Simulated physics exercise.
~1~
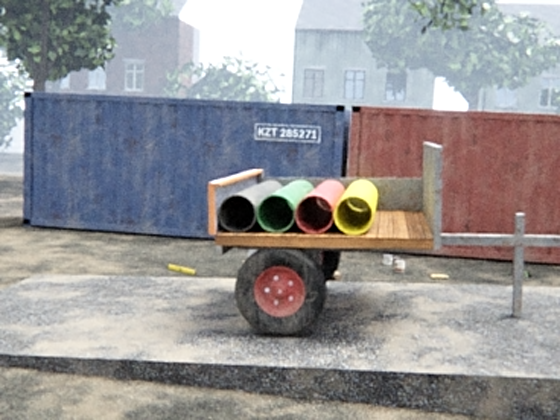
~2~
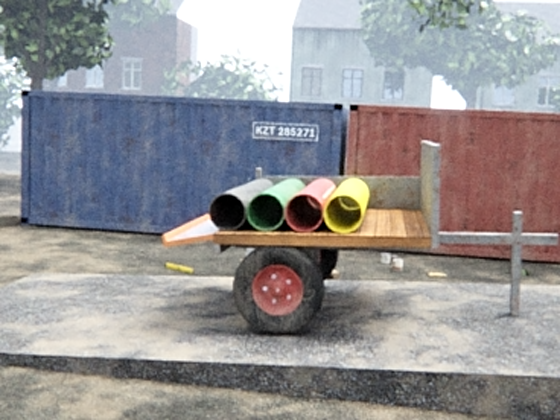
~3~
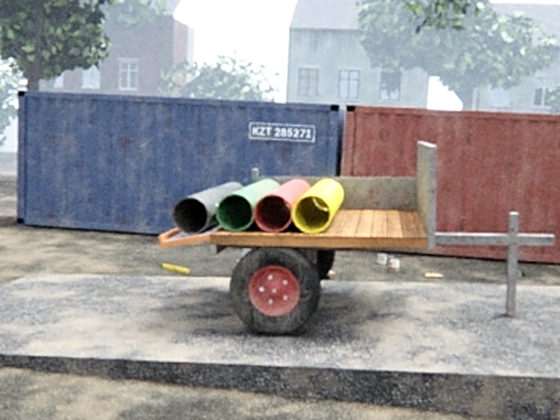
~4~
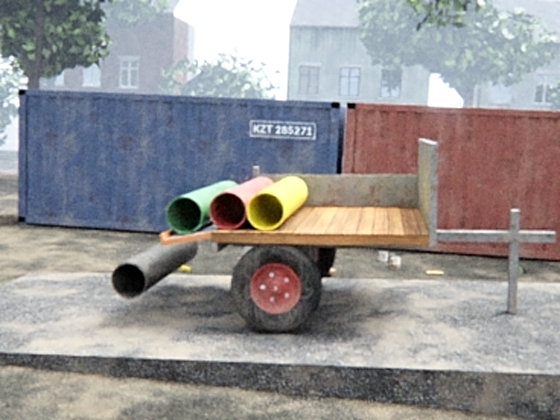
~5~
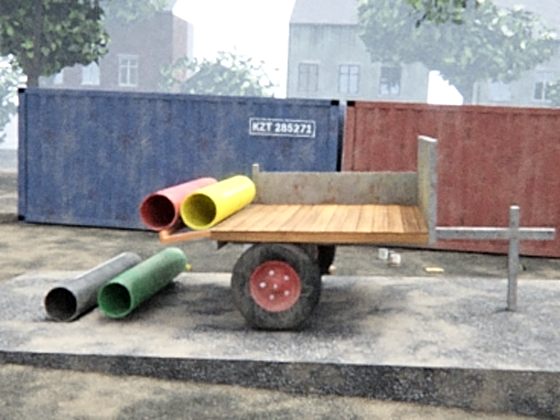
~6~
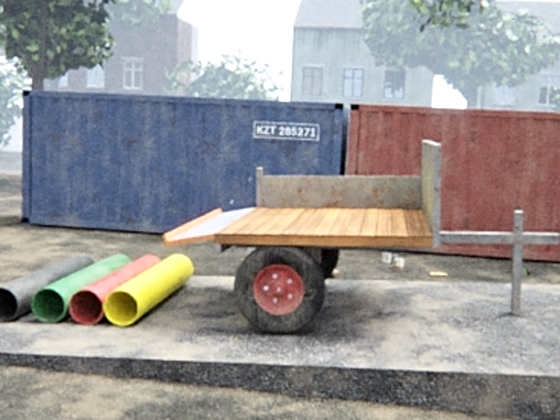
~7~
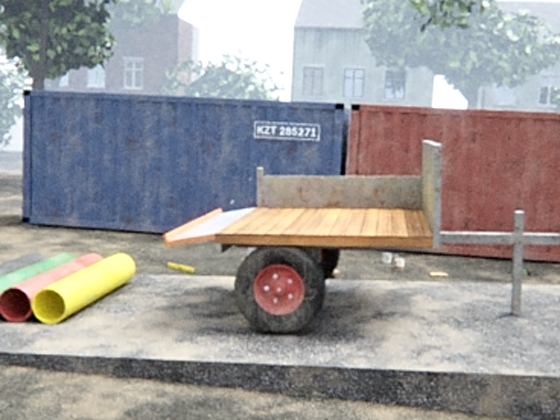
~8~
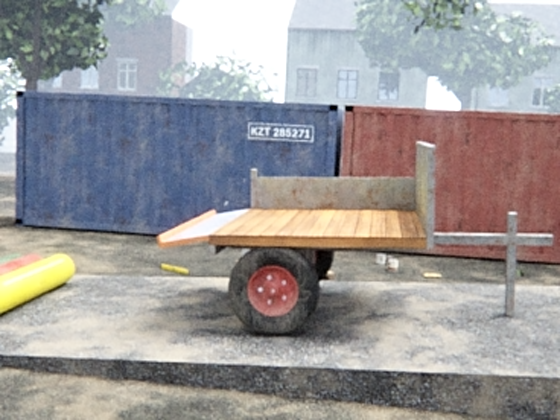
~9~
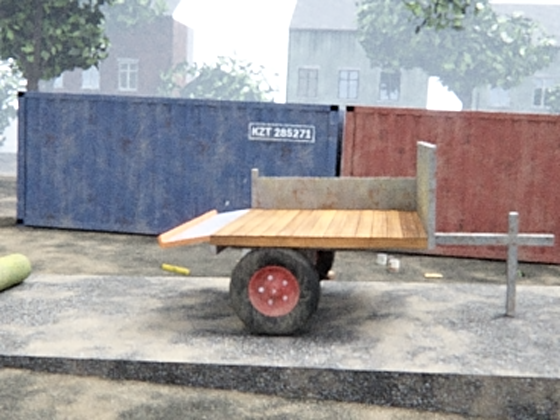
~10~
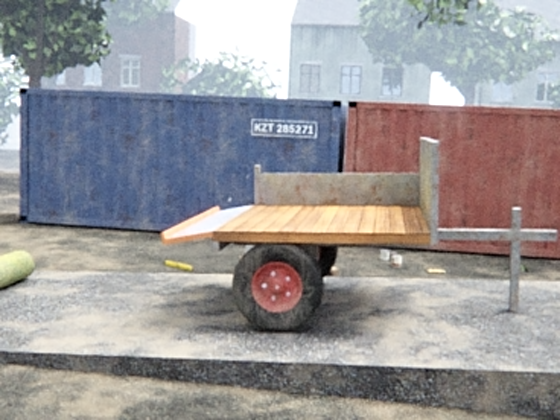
A flatbed trailer with red-hubbed wheels stands side-on across a concrete strip, before a blue and a red shipping container, with trees and hazy houses behind. Four hollow pipes, dark grey, green, red and yellow, lie side by side at the left of its wooden bed. The tailgate on the left swings down, and the pipes roll left toward it. The grey pipe drops off first, then green, followed by red and yellow. On the ground they keep rolling left and leave view, until only a yellowish pipe end rests at the left edge beside the empty trailer.
